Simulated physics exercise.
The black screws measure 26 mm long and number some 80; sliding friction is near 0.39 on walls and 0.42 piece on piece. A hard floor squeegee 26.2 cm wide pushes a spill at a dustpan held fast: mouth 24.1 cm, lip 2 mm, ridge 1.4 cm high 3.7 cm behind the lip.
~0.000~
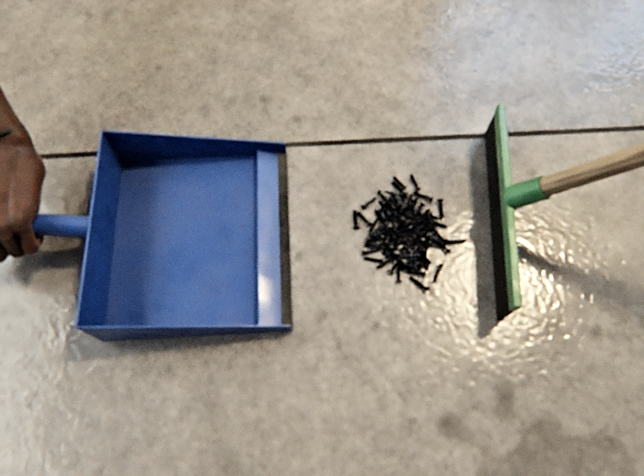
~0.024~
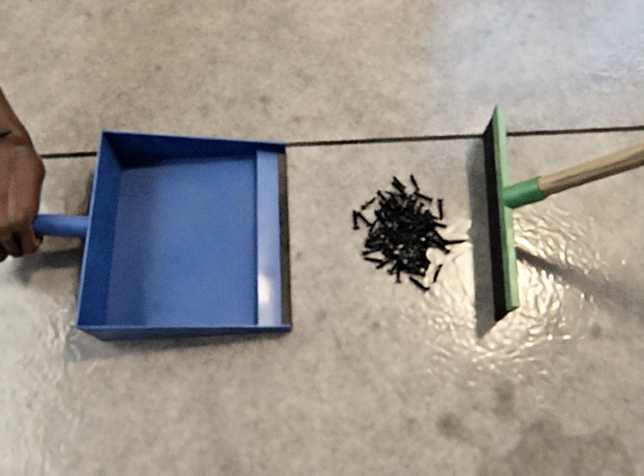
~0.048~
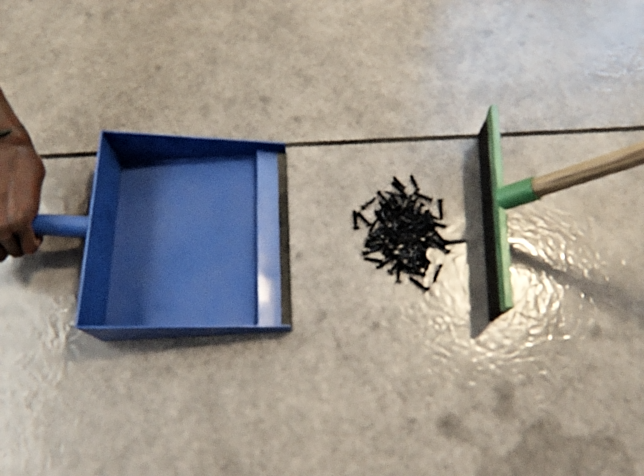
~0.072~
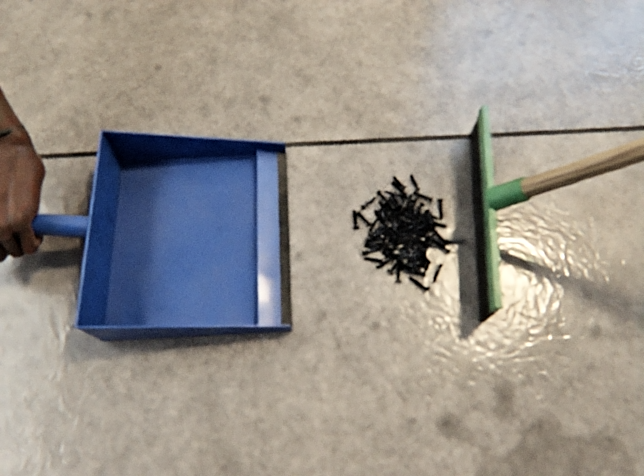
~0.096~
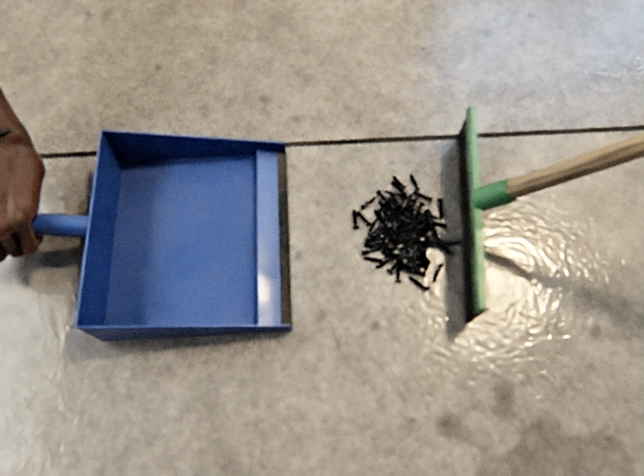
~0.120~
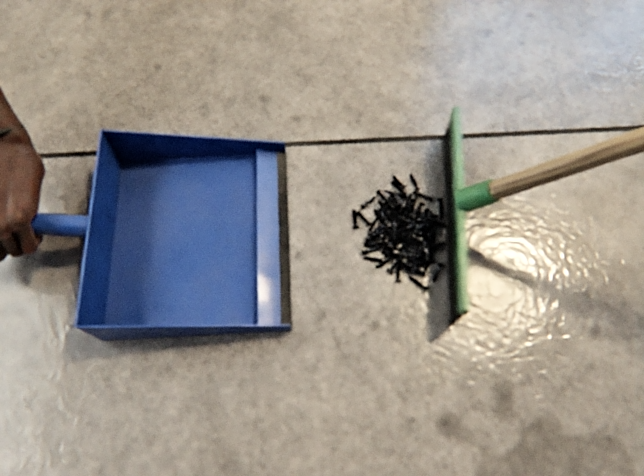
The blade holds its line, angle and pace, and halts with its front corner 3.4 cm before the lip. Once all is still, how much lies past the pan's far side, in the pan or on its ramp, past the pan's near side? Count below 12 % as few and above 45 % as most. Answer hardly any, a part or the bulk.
Far side: Hardly any, pan: A part, near side: Hardly any.
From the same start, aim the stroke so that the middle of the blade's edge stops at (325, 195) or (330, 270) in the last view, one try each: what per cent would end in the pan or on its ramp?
Some 25 and 15 per cent.
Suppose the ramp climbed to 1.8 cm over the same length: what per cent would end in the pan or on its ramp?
It would be near 15 per cent.
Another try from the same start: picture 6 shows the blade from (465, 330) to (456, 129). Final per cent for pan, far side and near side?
Pan 15, far 5, near 5.
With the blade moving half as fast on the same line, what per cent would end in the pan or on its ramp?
It would be near 5 per cent.
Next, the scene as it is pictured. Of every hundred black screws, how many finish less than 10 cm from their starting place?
Roughly 0 per cent.
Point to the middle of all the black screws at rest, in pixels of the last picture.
Around (295, 239).
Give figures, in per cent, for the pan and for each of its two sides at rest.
Far side 5, pan 20, near side 0.
After 0.23 s, middle of the blade 12 cm from the lip; 0 % over the lip, far side 0 %, near side 0 %.
Then, at 0.30 s, middle of the blade 7 cm from the lip; 0 % over the lip, far side 0 %, near side 0 %.
After 0.51 s, middle of the blade 5 cm from the lip; 20 % over the lip, far side 5 %, near side 0 %.
At rest (1.6 s), far side 5 %, pan 20 %, near side 0 %, in front of the lip or behind the blade 75 %.
